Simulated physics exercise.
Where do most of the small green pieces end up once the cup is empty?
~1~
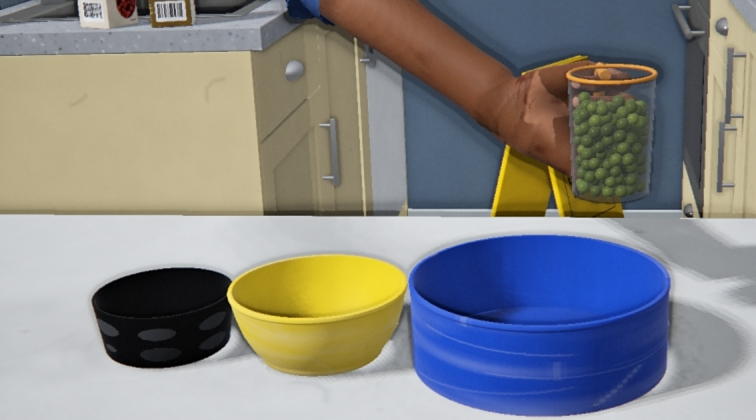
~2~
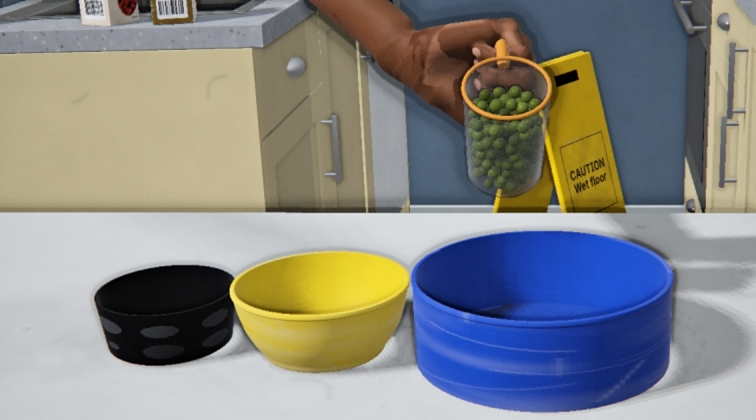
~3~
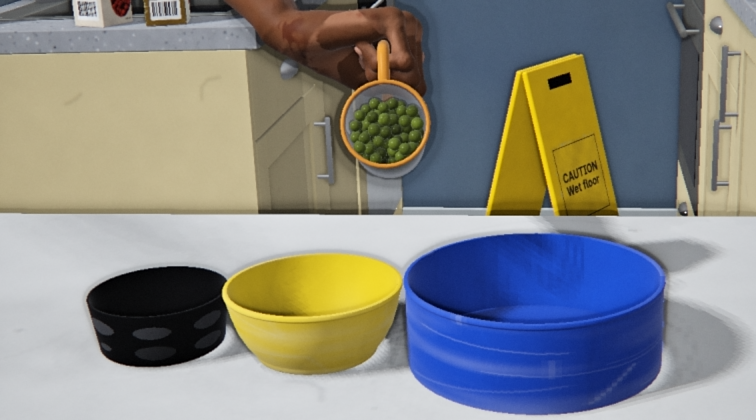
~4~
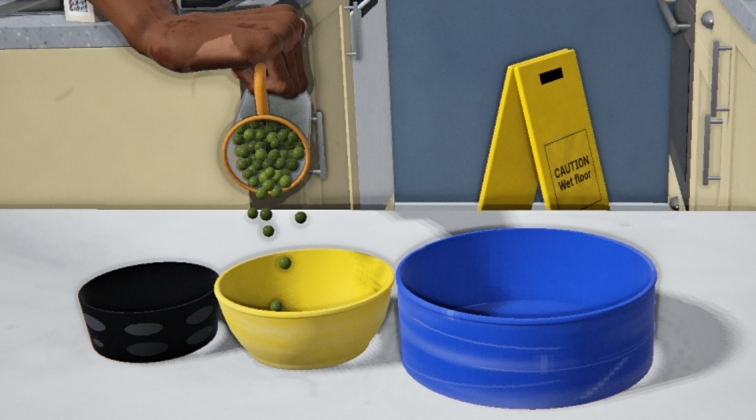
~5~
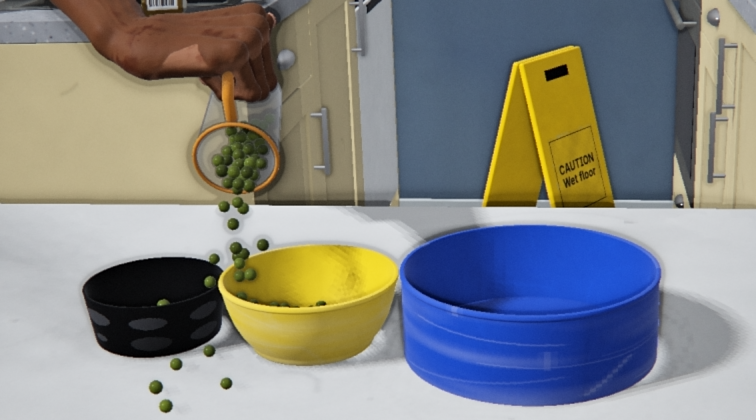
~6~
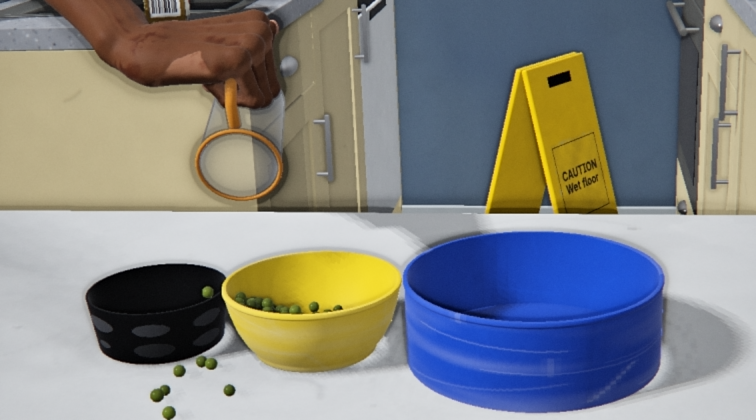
Most of them end up in the yellow bowl. Only a few land on the counter or reach the black dish, and the blue pot gets none.
